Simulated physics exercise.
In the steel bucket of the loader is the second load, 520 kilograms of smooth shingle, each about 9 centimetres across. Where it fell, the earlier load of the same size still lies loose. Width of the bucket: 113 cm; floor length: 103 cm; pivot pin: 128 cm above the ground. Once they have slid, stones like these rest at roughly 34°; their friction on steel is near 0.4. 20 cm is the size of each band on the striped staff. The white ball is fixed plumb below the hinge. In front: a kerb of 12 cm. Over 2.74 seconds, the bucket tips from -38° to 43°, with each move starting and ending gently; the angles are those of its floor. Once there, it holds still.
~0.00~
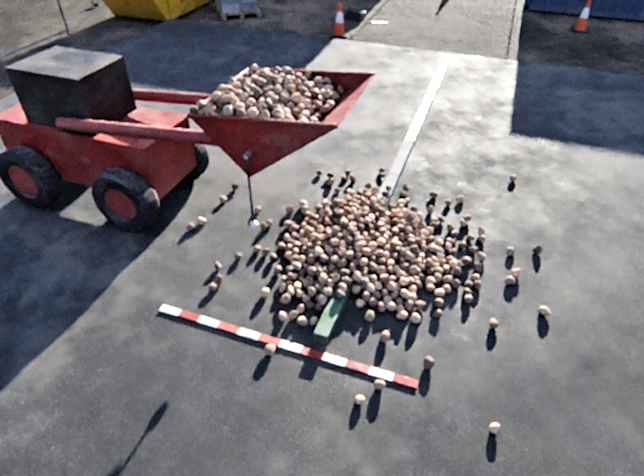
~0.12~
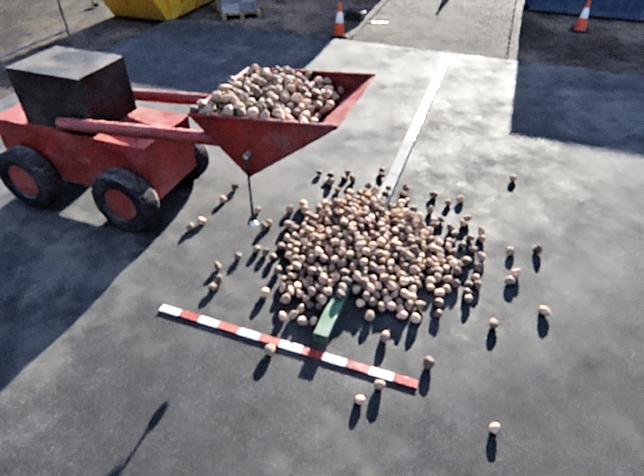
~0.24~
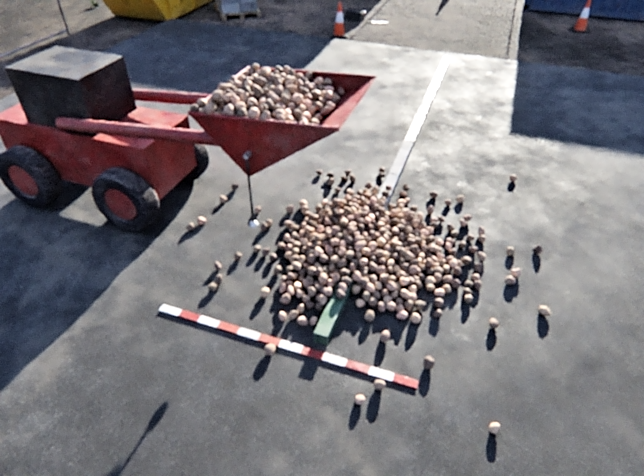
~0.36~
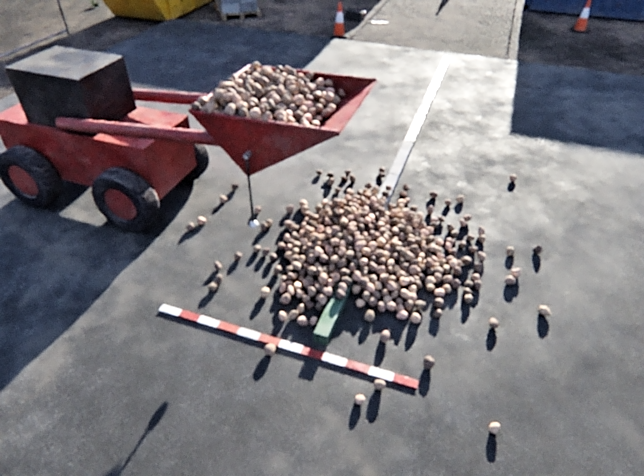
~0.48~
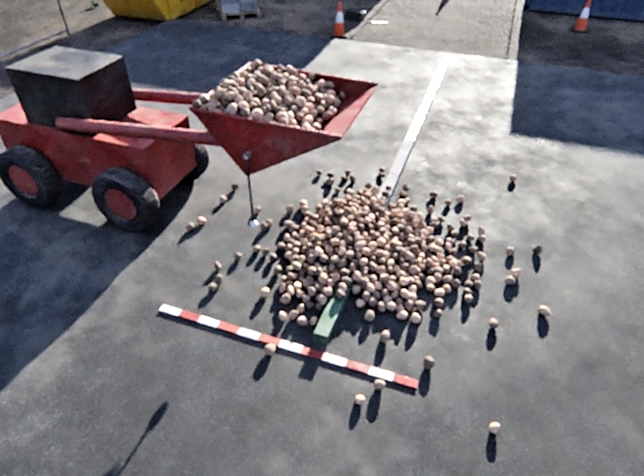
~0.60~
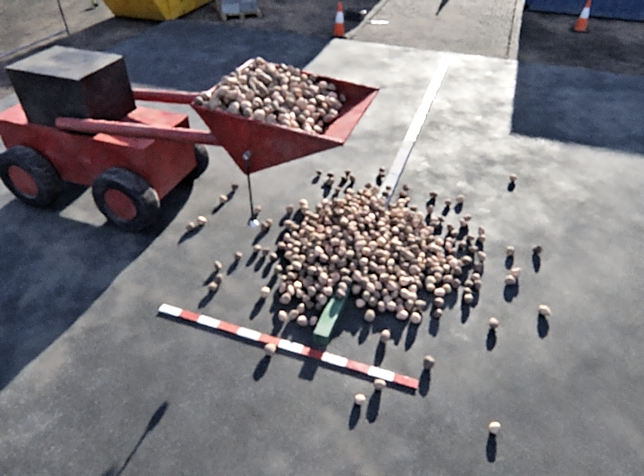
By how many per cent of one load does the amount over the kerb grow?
It grows by about 67 per cent of one load.
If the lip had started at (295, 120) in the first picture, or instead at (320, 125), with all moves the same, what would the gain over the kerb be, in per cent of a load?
First place about 15 %, second about 40 %.
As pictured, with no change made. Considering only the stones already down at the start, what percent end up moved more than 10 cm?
Close to 25 in a hundred of them.
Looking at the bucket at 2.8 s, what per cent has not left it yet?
I'd say about 0 per cent.
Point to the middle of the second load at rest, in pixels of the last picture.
Roughly at (385, 239) in the last picture.
After 2.1 s the floor is at 31°; in per cent of one load, 77 in the bucket, 76 on this side of the kerb, 48 over the kerb; the foremost stones are at (516, 277).
After 2.8 s the floor is at 43°; in per cent of one load, 0 in the bucket, 97 on this side of the kerb, 103 over the kerb; the foremost stones are at (516, 277).
After 3.2 s the floor is at 43°; in per cent of one load, 0 in the bucket, 92 on this side of the kerb, 109 over the kerb; the foremost stones are at (518, 264).
After 6.0 s the floor is at 43°; in per cent of one load, 0 in the bucket, 91 on this side of the kerb, 109 over the kerb; the foremost stones are at (521, 290). Net gain over the kerb, 67.
